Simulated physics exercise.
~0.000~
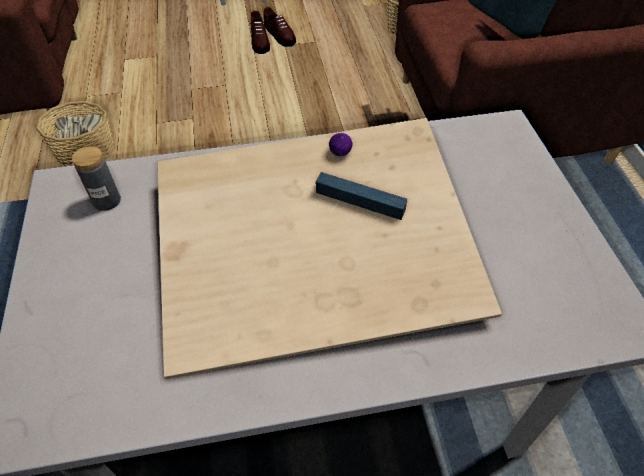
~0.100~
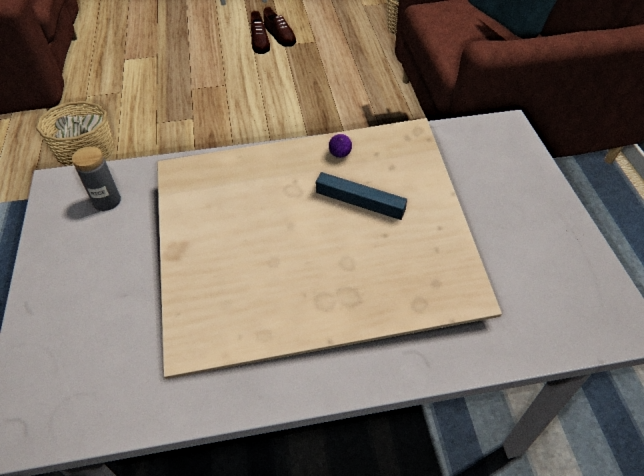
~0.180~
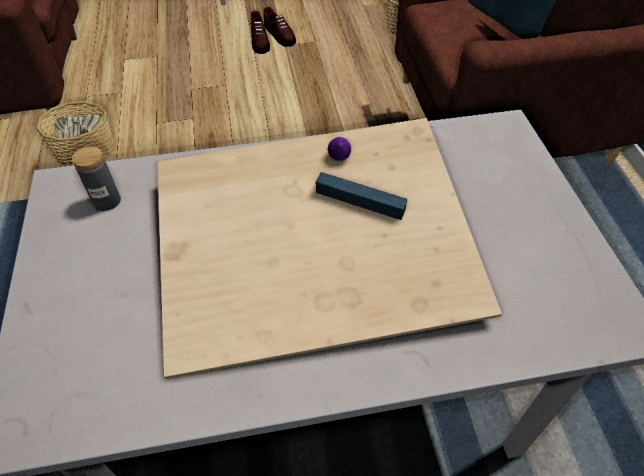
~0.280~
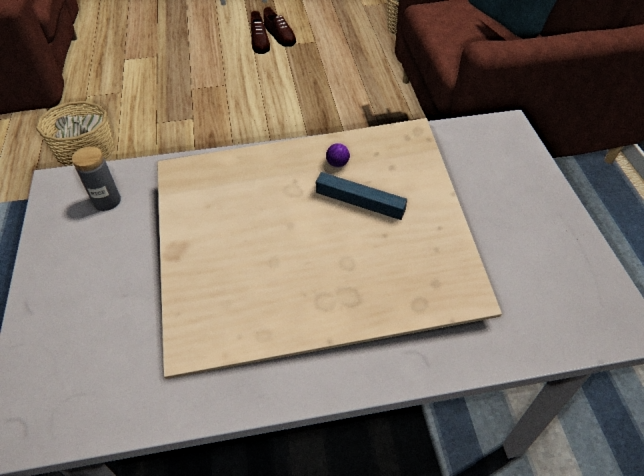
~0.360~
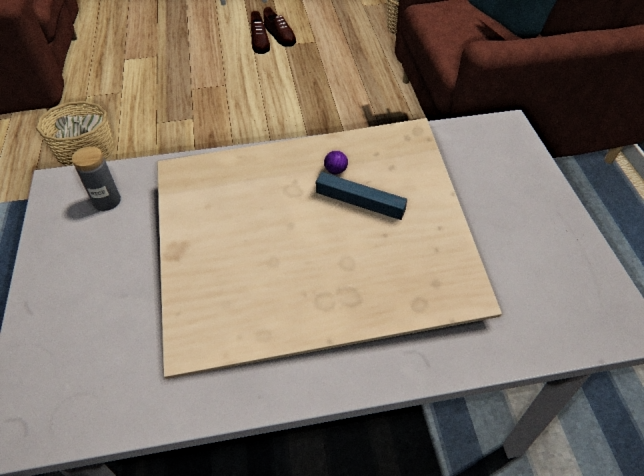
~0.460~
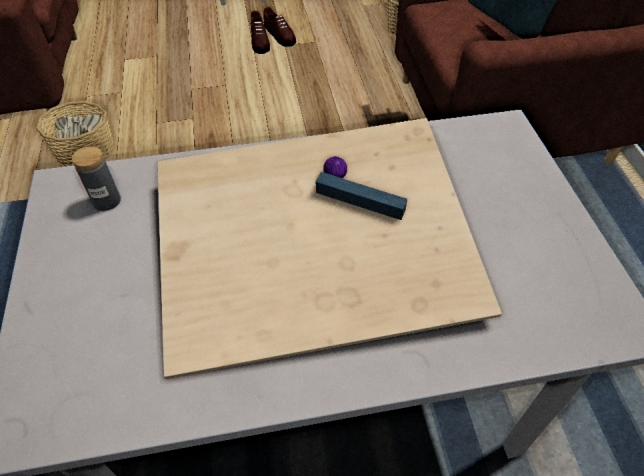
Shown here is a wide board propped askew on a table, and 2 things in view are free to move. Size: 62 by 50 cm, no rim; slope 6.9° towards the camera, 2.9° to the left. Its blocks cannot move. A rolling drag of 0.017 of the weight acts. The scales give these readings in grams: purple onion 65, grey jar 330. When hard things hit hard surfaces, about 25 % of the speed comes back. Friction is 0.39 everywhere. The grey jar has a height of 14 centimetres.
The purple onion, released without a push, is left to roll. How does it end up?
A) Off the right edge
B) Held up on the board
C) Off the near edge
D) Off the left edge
Option B: Held up on the board.
After 0.56 s, 37 cm of board to the near edge; purple onion near (337, 170).
After 0.66 s, 37 cm of board to the near edge; purple onion near (338, 170).
After 0.86 s, purple onion resting near (338, 170).
At rest (1.2 s), 37 cm of board to the near edge; grey jar in place, give or take 8 cm. Seen from the same camera at the end, purple onion near (338, 170).
